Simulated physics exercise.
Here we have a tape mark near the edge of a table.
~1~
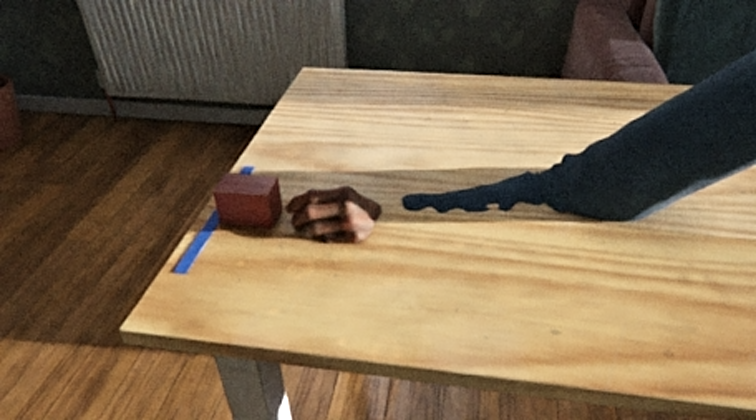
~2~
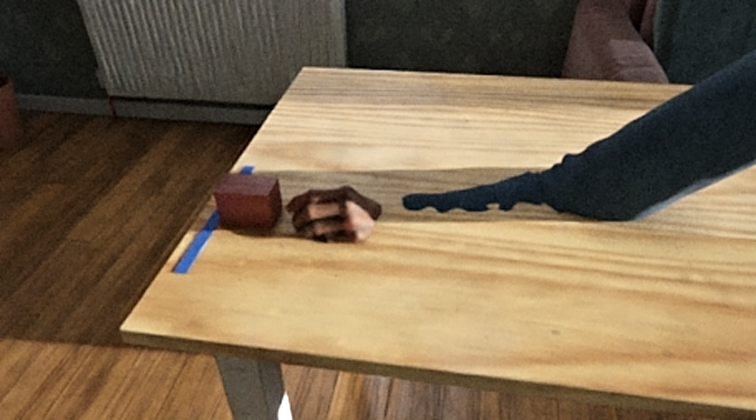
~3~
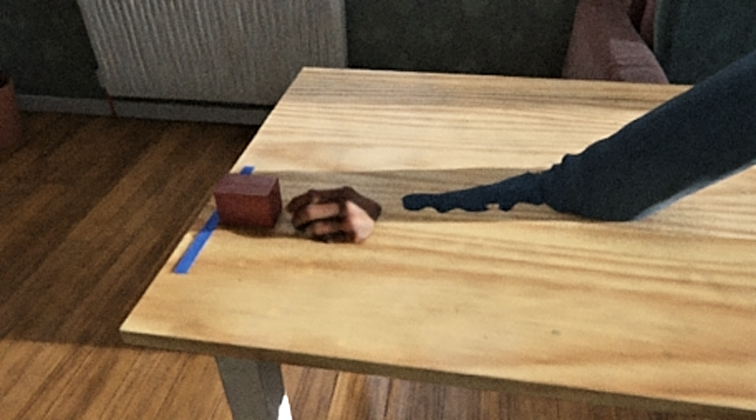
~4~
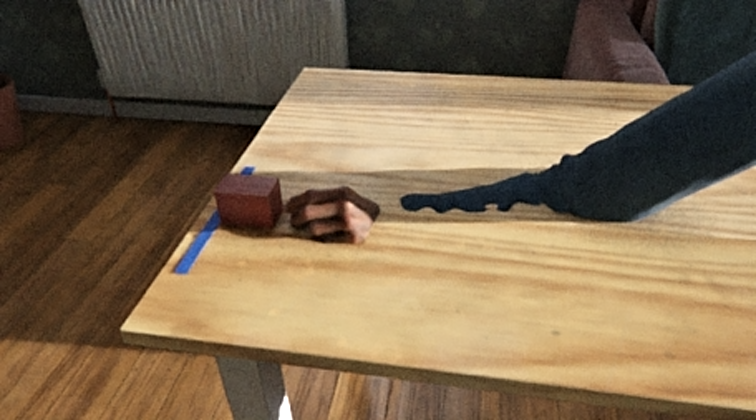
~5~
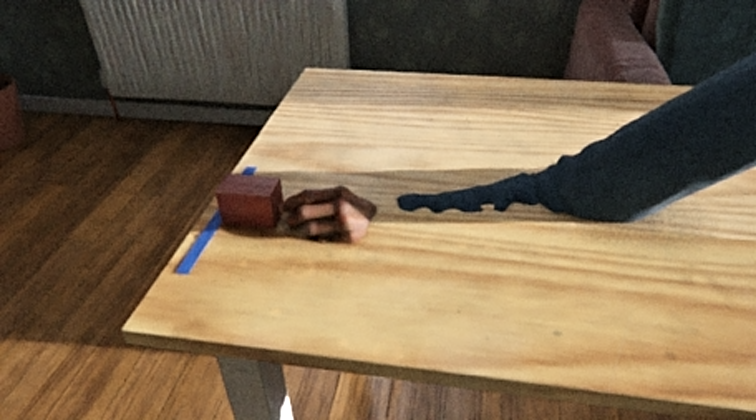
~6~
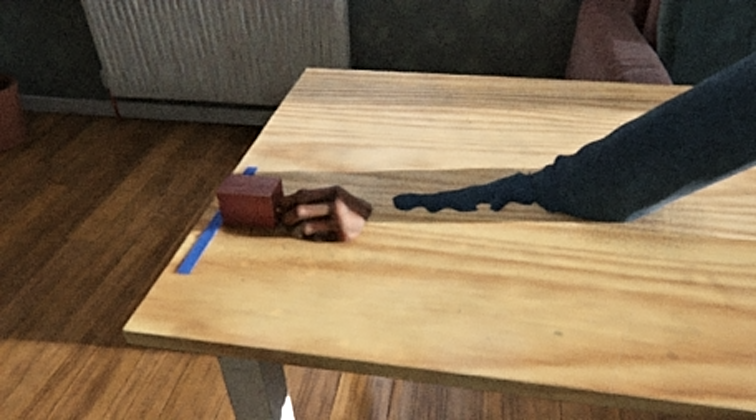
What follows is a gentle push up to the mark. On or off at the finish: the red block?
As it turns out, the red block goes over the edge.
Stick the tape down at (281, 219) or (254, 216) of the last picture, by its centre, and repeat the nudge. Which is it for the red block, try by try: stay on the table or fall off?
In turn it is still on the table; is still on the table.
Then, 0.90 s after the last picture, red block on its side near (180, 232).
Then, 1.12 s after the last picture, red block falling.
By the end, the red block falls off the table.
